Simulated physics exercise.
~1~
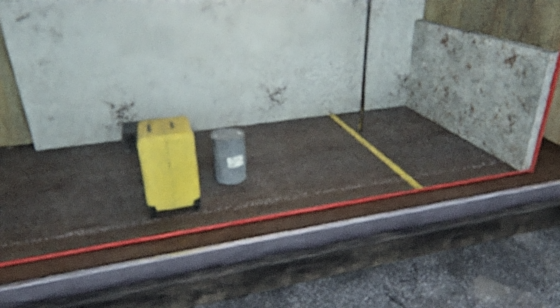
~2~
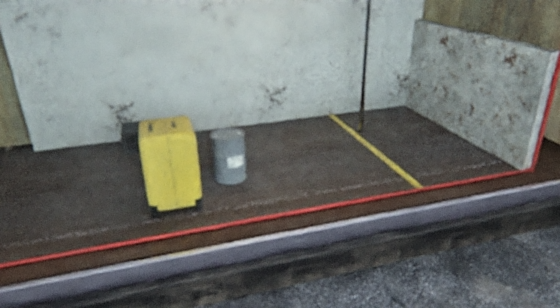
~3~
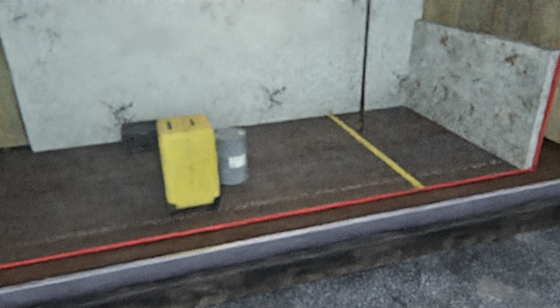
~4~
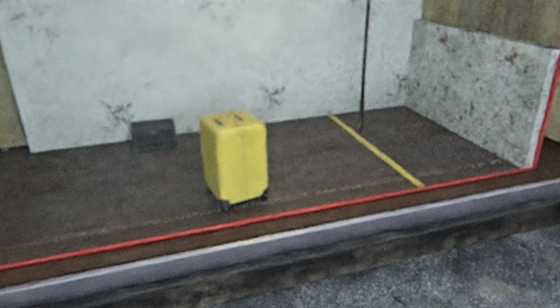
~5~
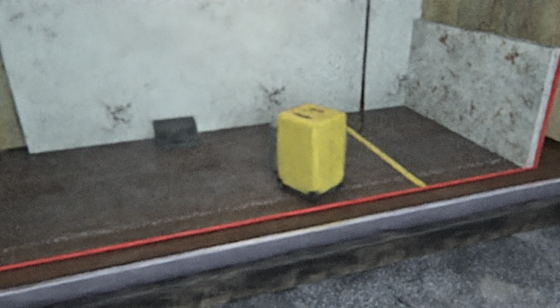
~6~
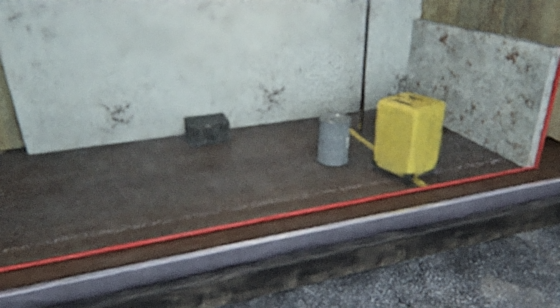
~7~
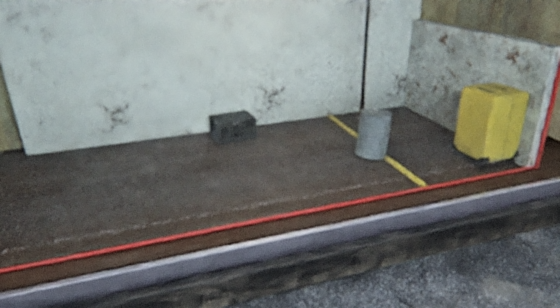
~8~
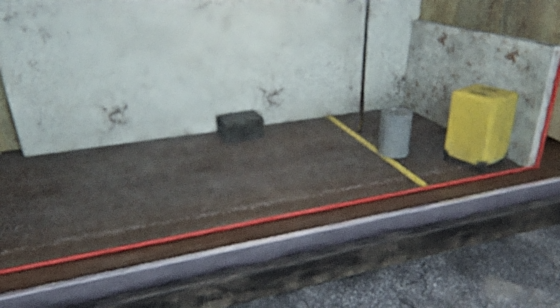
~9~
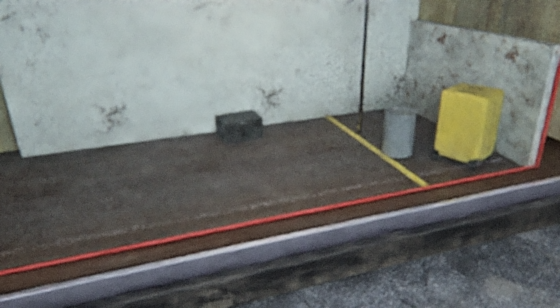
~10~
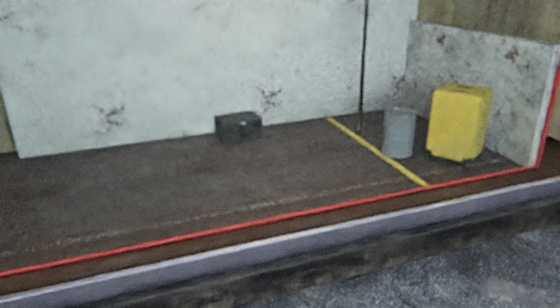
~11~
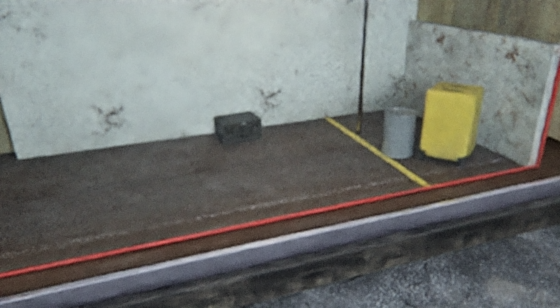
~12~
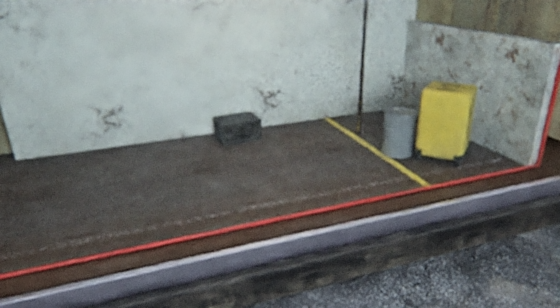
In a shallow, open bay with pale, scuffed walls, a yellow wheeled case stands in front of a grey drum, with a black crate near the back wall and a yellow line across the floor. The case starts rolling right, briefly hiding the drum, while the crate slides the same way. The drum slides right too, upright, as the case crosses the line and reaches the right end. The drum then crosses the line, and the crate stops well short of it. The case drifts slowly back left, ending upright beside the drum, still beyond the line.
